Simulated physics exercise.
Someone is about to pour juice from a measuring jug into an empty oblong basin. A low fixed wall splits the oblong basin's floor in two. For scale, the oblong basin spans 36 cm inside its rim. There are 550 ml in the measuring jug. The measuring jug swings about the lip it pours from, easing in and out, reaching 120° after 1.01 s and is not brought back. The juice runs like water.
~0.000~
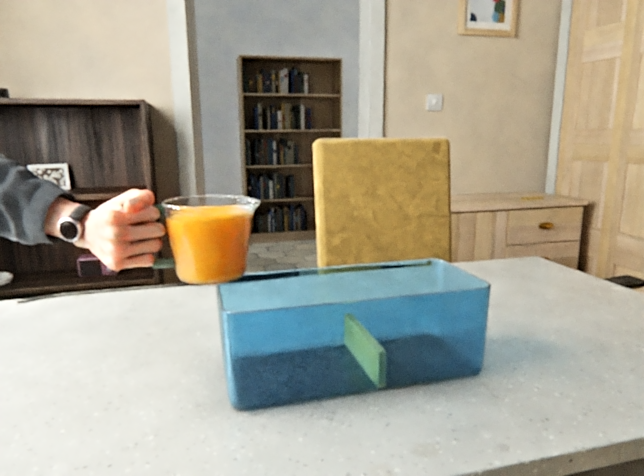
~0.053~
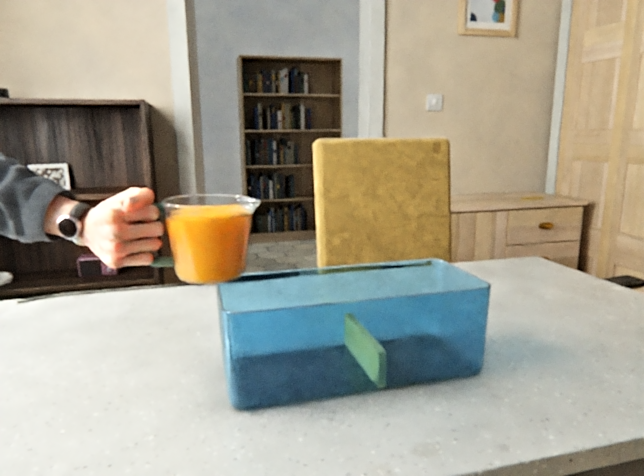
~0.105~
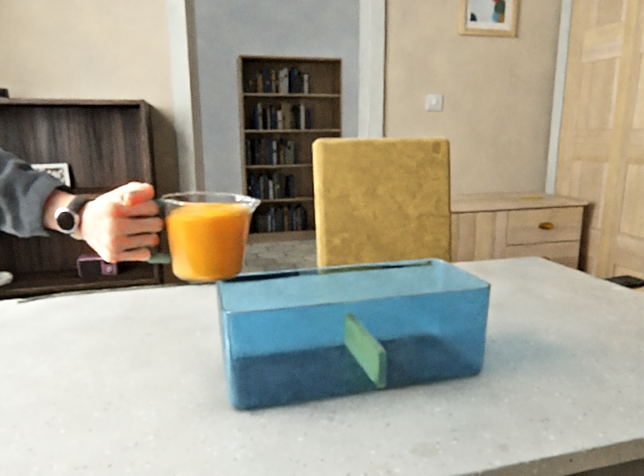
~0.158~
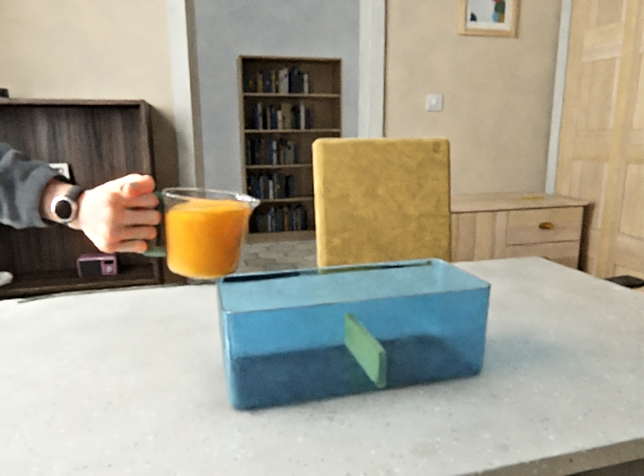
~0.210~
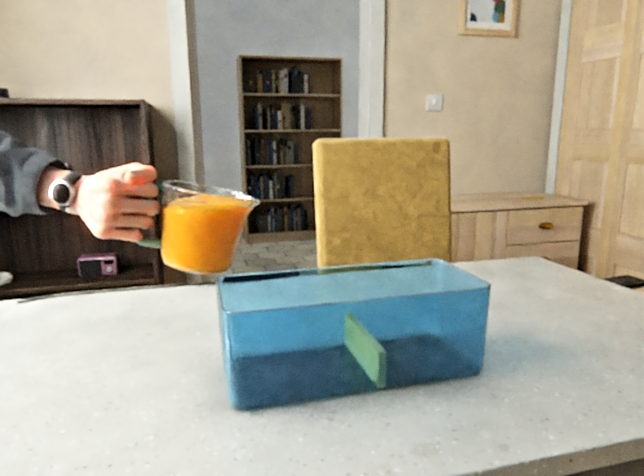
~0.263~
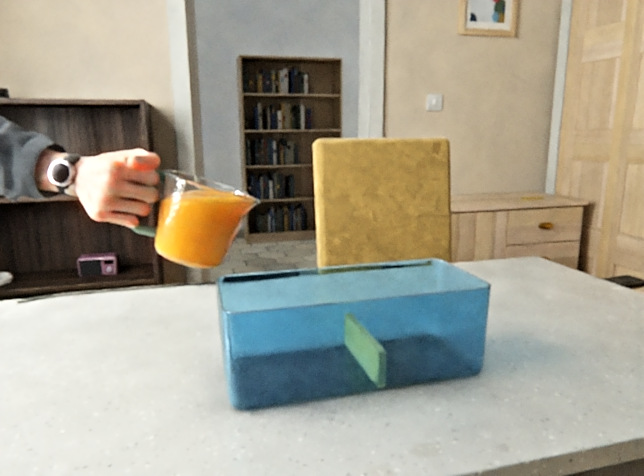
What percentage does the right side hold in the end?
The far part has some 3 per cent.
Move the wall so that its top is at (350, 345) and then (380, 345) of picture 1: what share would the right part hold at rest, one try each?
In turn about 40 and 15 per cent.
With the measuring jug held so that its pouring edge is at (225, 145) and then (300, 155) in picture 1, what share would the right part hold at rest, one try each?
First 5, then 85 per cent.
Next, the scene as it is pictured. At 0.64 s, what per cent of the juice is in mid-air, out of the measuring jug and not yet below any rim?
About 32 per cent.
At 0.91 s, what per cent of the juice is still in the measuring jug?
Near 3 in a hundred.
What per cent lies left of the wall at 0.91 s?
About 78 per cent.
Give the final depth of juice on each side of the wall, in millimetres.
Some 18 mm on the left and 0 mm on the right.
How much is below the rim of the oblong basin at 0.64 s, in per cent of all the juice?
About 10 per cent.
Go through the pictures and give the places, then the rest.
Tilt 0°; pouring edge (261, 200); surface from (167, 214) to (250, 210); the oblong basin's rim runs from (219, 295) to (465, 273); the wall's top is at (363, 331), in the first frame.
Tilt 1°; pouring edge (261, 201); surface from (167, 214) to (250, 209), in the second frame.
Tilt 3°; pouring edge (261, 201); surface from (167, 213) to (250, 207), in the third frame.
Tilt 7°; pouring edge (260, 201); surface from (166, 209) to (251, 204), in the fourth frame.
Tilt 12°; pouring edge (260, 201); surface from (165, 204) to (252, 201), in the fifth frame.
Tilt 19°; pouring edge (260, 201); surface from (163, 198) to (254, 196), in the sixth frame.
Then, 0.64 s in, the tilt is 84° and 58 per cent is still to pour, 11 is left of the wall and 0 right of it.
Then, 0.91 s in, the tilt is 117° and 3 per cent is still to pour, 77 is left of the wall and 2 right of it.
Then, 1.20 s in, the tilt is 120° and 0 per cent is still to pour, 93 is left of the wall and 3 right of it.
Then, 1.51 s in, the tilt is 120° and 0 per cent is still to pour, 93 is left of the wall and 3 right of it.
Finally, 93 per cent lies left of the wall, 3 right of it and 4 outside.
